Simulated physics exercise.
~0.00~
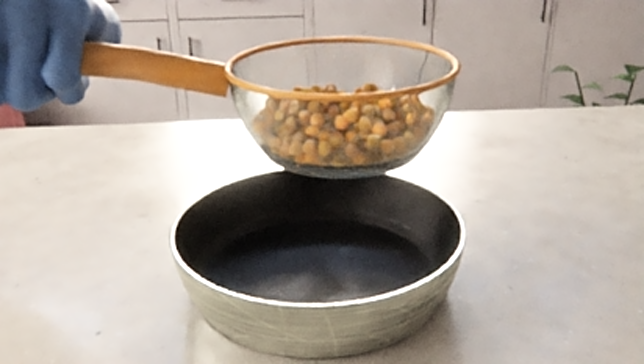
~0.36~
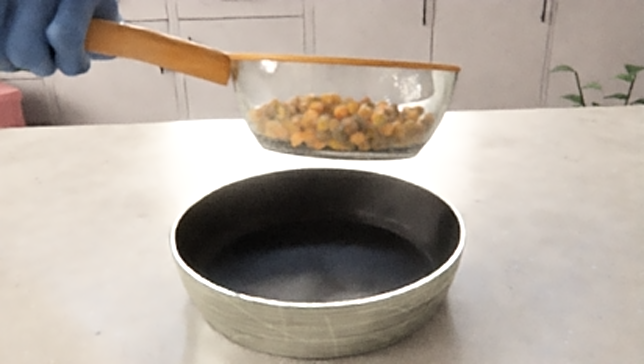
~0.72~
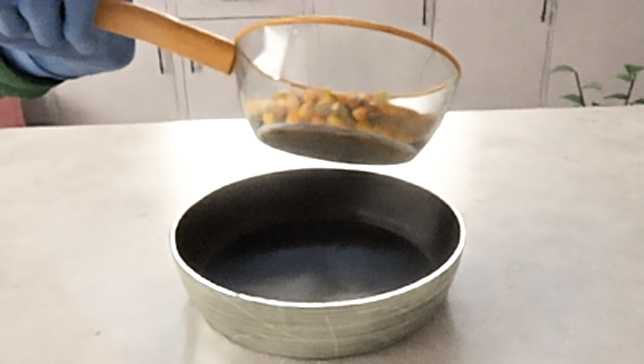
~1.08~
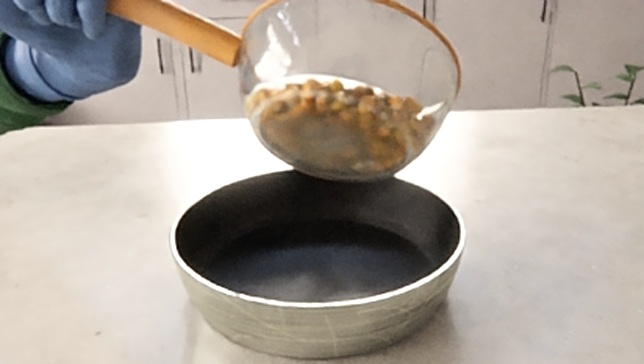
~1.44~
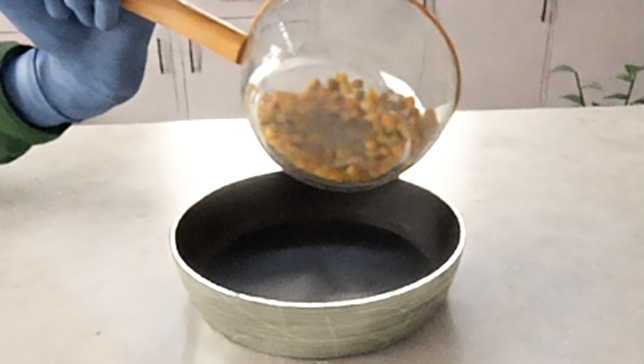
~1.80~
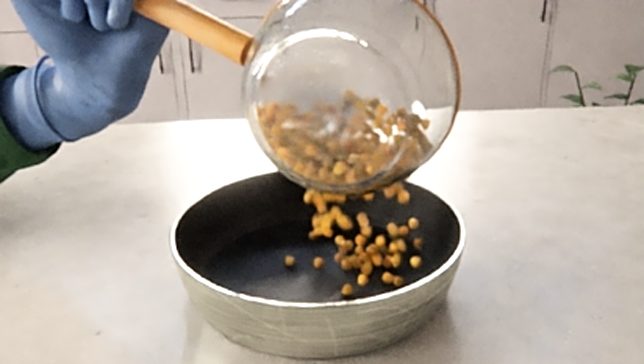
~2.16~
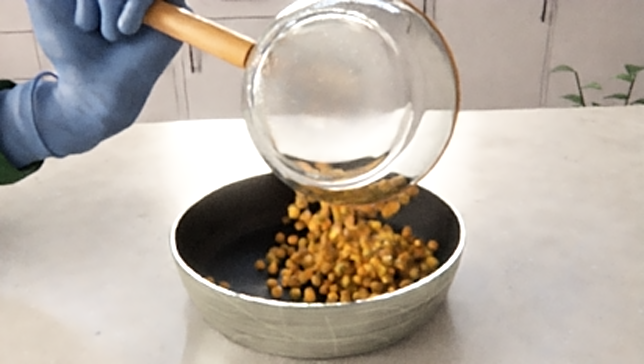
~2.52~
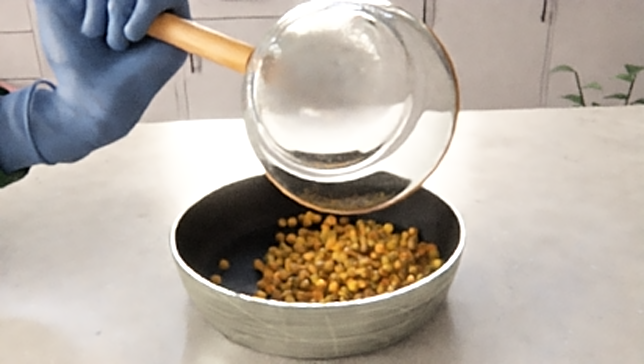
Small yellow-brown kernels tumble into a dark pan as a gloved hand tips a glass ladle empty.
